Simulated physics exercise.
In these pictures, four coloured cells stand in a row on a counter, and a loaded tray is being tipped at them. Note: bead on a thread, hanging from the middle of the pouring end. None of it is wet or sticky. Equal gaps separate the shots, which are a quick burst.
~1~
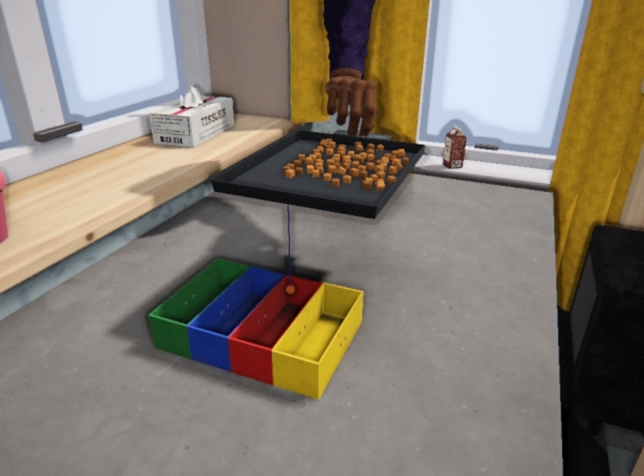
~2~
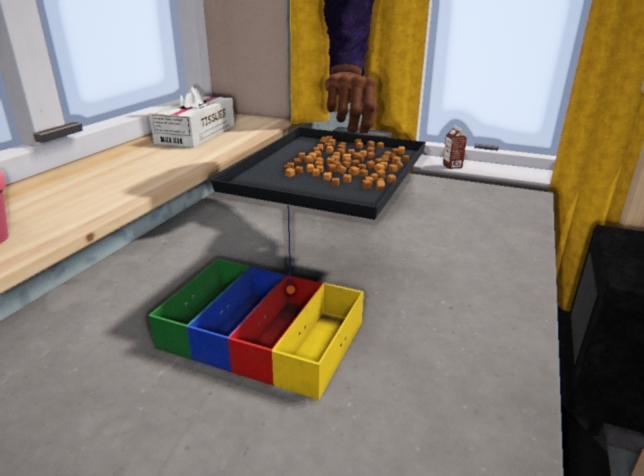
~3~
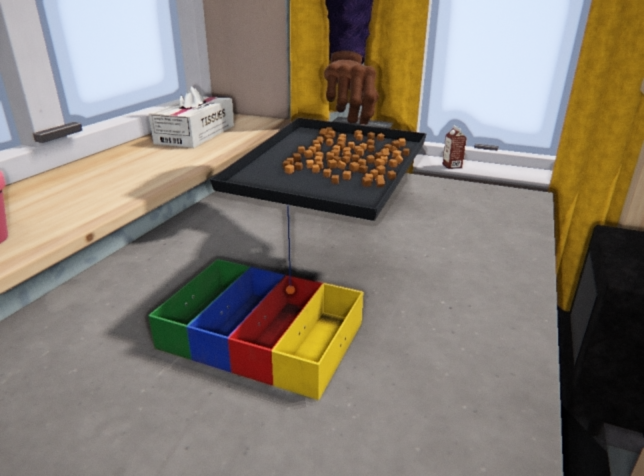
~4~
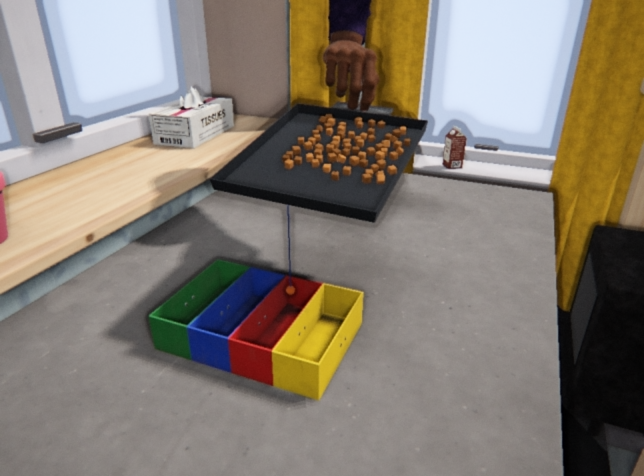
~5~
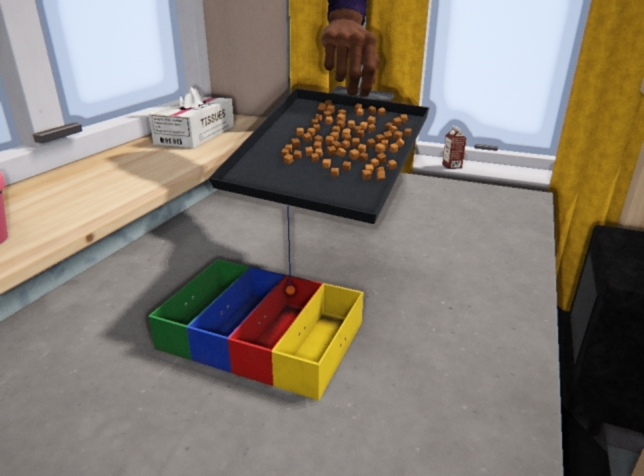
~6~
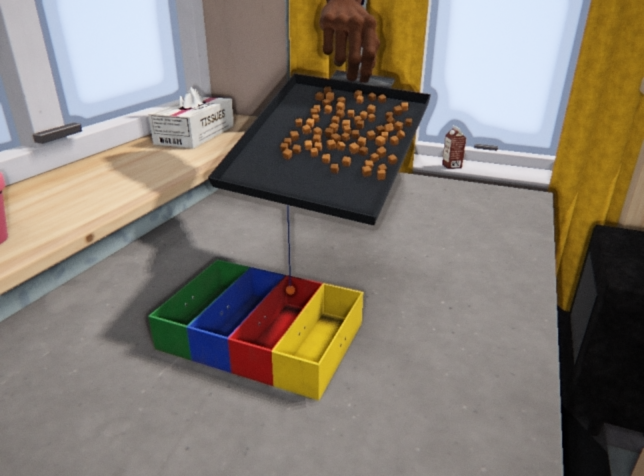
A dark tray loaded with small brown cubes starts nearly level above a row of green, blue, red and yellow cells, a hand at its far edge. The hand lifts that edge steadily, and the tray slants more steeply toward the cells, its near right corner dipping slightly, while the cubes stay bunched near the raised side.
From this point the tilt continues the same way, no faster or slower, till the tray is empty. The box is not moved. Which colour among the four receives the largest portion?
Yellow.
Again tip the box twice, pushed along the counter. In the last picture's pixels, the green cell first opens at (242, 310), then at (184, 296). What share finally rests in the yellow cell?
The first try yields 30% and the second yields 40%.
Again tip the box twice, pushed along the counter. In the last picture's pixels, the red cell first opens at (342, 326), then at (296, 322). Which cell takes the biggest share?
First: The cell in red. Second: Yellow.
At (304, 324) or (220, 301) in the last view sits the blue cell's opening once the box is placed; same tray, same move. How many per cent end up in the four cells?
100 %, 40 %.
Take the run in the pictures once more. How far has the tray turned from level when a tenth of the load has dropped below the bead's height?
The tilt then is about 85°.
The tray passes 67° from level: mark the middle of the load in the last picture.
The middle of the load sits near (332, 194).
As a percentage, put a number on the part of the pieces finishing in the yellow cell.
About 40 %.
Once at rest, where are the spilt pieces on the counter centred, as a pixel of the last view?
Near (367, 392).
Soon after the last picture, tray tipped steeply; nearly all on the tray; a small part falling or outside the box.
A little later, tray tipped past a quarter turn; most on the tray; a small part in the yellow cell; a small part in the red cell; a small part falling or outside the box.
Later still, tray tipped past a quarter turn; about a third in the yellow cell; about a quarter in the red cell; about a third falling or outside the box.
At rest, tray tipped past a quarter turn; about a third in the yellow cell; about a quarter in the red cell; none in the blue cell; none in the green cell; about a third outside the box.
